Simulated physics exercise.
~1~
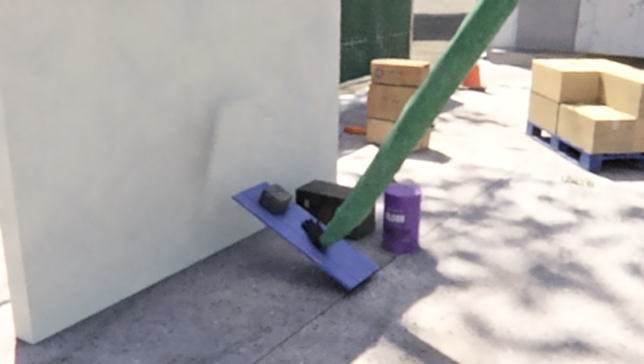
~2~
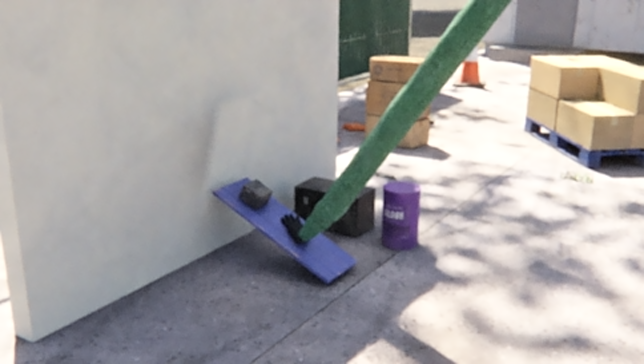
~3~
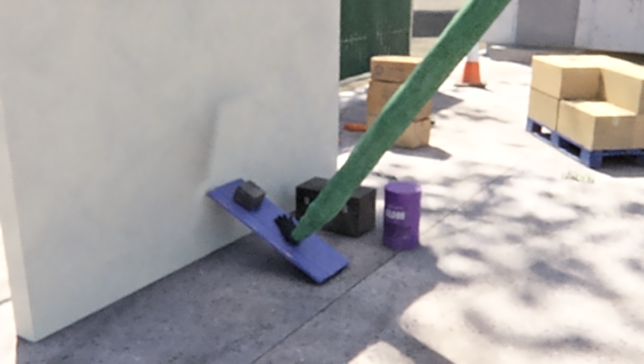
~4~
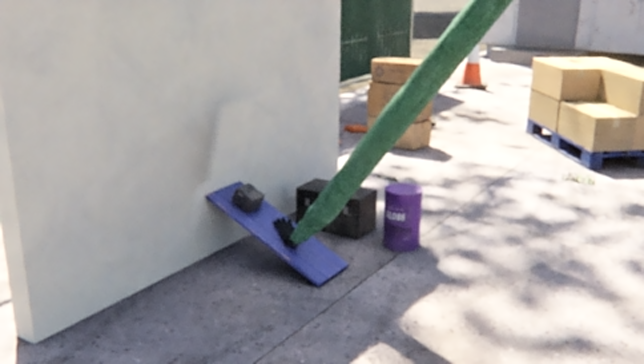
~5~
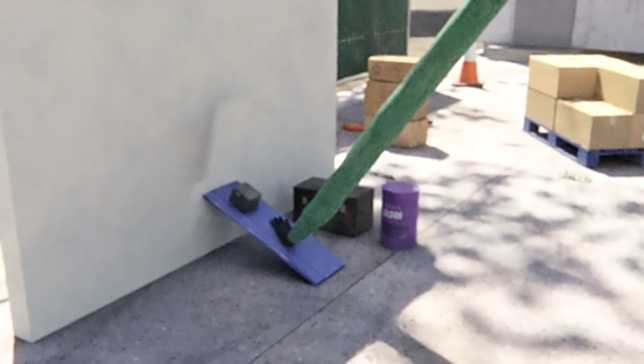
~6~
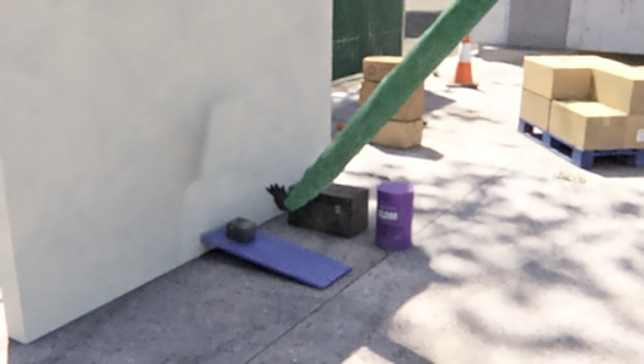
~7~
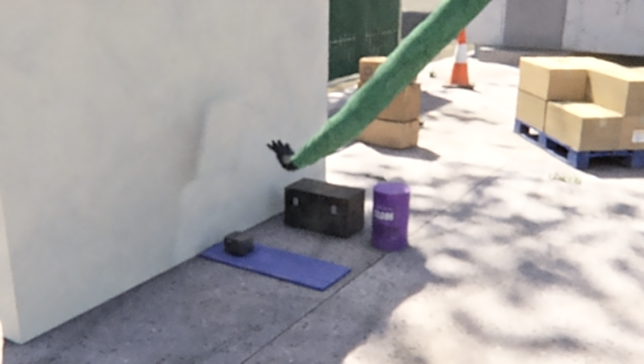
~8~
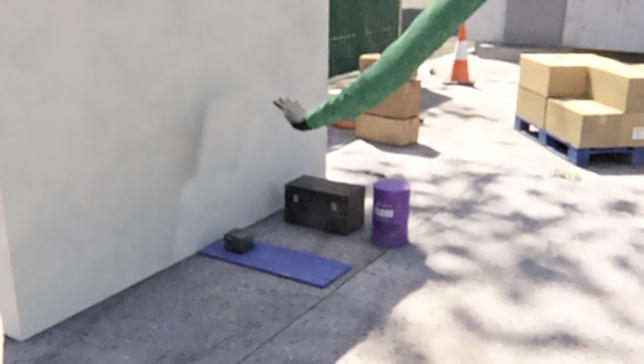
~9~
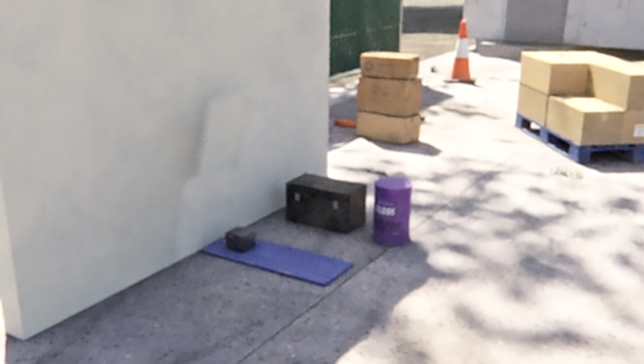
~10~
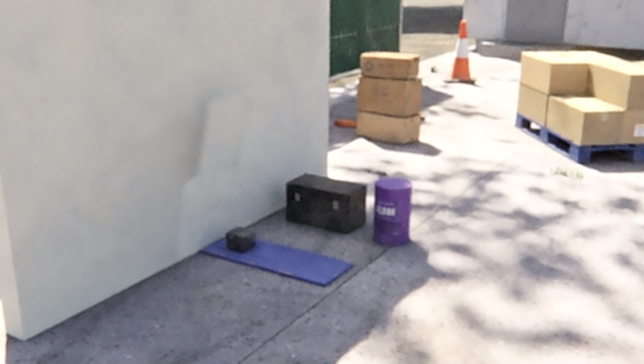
A blue board, leaned against a bare wall by a gloved hand, slides down flat when released.
